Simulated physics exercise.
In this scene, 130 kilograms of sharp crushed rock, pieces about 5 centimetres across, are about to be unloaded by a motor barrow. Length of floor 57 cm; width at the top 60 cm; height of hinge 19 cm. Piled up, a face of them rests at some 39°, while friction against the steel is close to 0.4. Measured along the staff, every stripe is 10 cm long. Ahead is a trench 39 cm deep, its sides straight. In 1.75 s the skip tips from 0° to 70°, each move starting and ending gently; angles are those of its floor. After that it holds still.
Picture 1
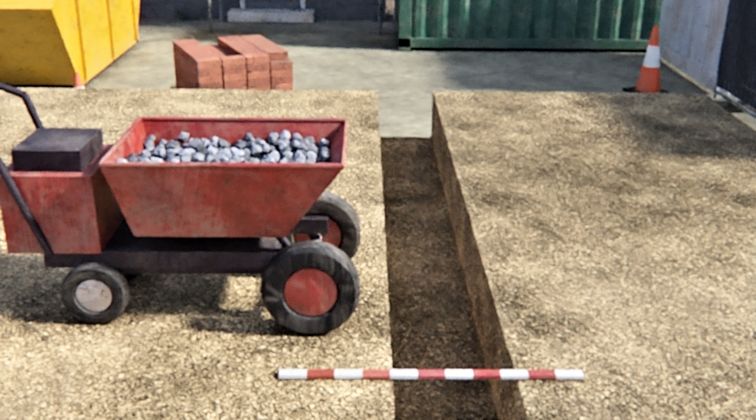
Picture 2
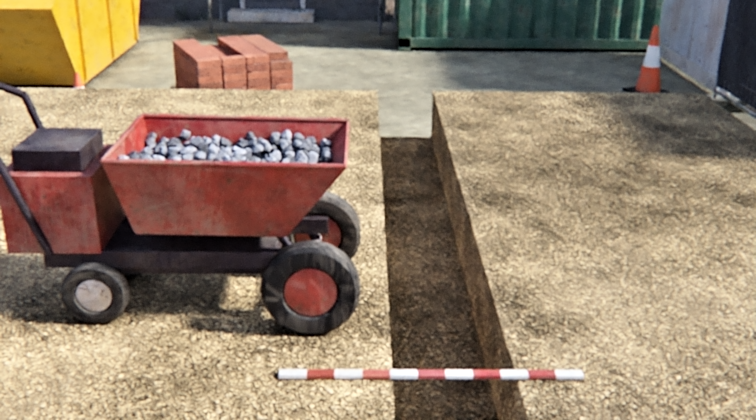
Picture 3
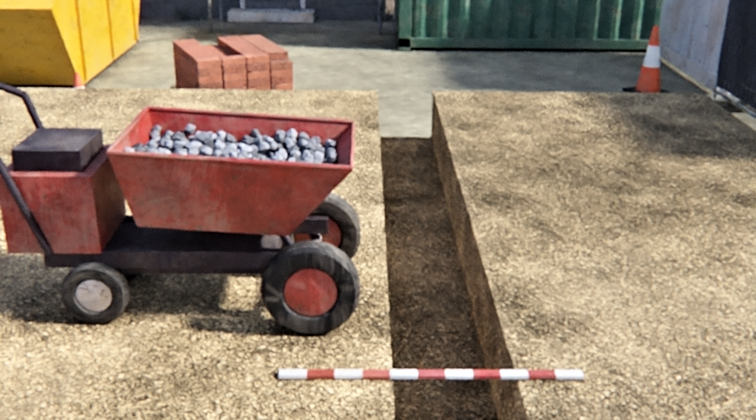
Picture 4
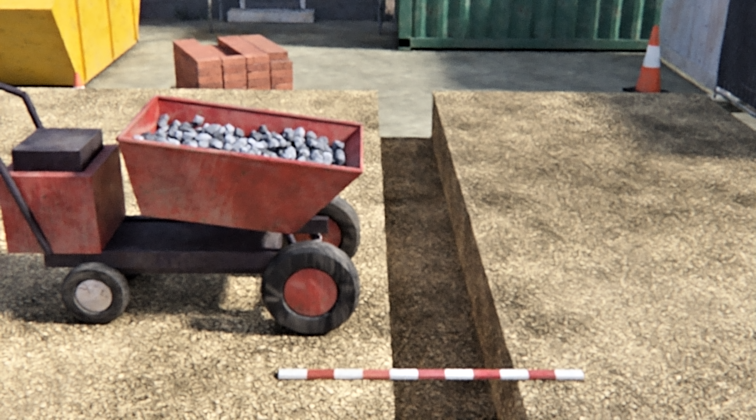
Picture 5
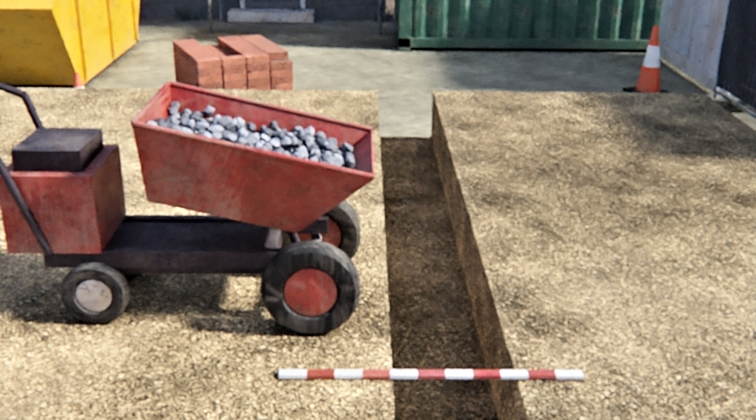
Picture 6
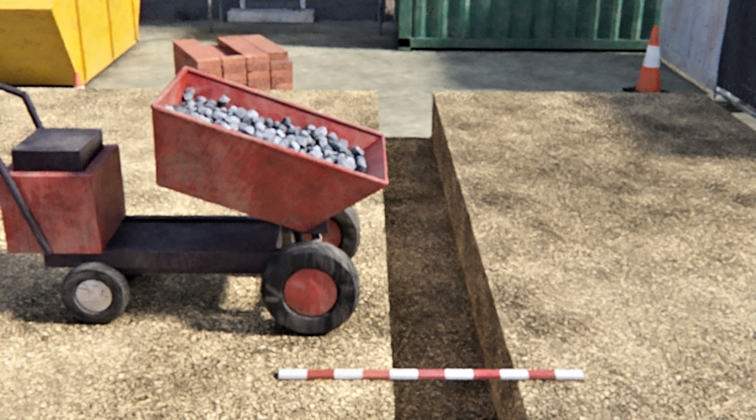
A red motor barrow's skip full of grey stones slowly tilts toward the trench at right.
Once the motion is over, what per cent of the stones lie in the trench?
64 %.
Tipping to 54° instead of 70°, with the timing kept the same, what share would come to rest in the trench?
Some 10% would finish there.
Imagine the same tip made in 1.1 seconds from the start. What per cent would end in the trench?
Around 60 per cent would end in the trench.
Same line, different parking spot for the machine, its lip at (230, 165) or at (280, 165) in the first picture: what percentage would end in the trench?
55 % and 80 %.
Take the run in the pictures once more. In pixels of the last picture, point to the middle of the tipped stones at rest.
The middle should be near (464, 361).
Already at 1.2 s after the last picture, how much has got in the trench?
About 15%.
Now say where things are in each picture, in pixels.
The first frame shows lip at (343, 166), floor tilted 0°, highest stones at (257, 145).
In the second frame, the skip is at 1°, its lip at (346, 167); the top of the load is at (259, 144).
The third frame shows lip at (352, 169), floor tilted 4°, highest stones at (234, 140).
The fourth frame shows lip at (362, 172), floor tilted 8°, highest stones at (192, 128).
The fifth frame shows lip at (374, 177), floor tilted 13°, highest stones at (188, 117).
In the sixth frame, the skip is at 19°, its lip at (387, 184); the top of the load is at (193, 105).
Then, 0.7 s after the last picture the floor is at 59°, 100 % in the skip; the foremost stones are at (432, 230).
Then, 1.2 s after the last picture the floor is at 70°, 80 % in the skip, 17 % in the trench, 3 % past the trench; the foremost stones are at (527, 297).
Then, 1.6 s after the last picture the floor is at 70°, 55 % in the skip, 33 % in the trench, 13 % past the trench; the foremost stones are at (578, 278).
Then, 3.6 s after the last picture the floor is at 70°, 22 % in the skip, 64 % in the trench, 13 % past the trench; the foremost stones are at (617, 278).
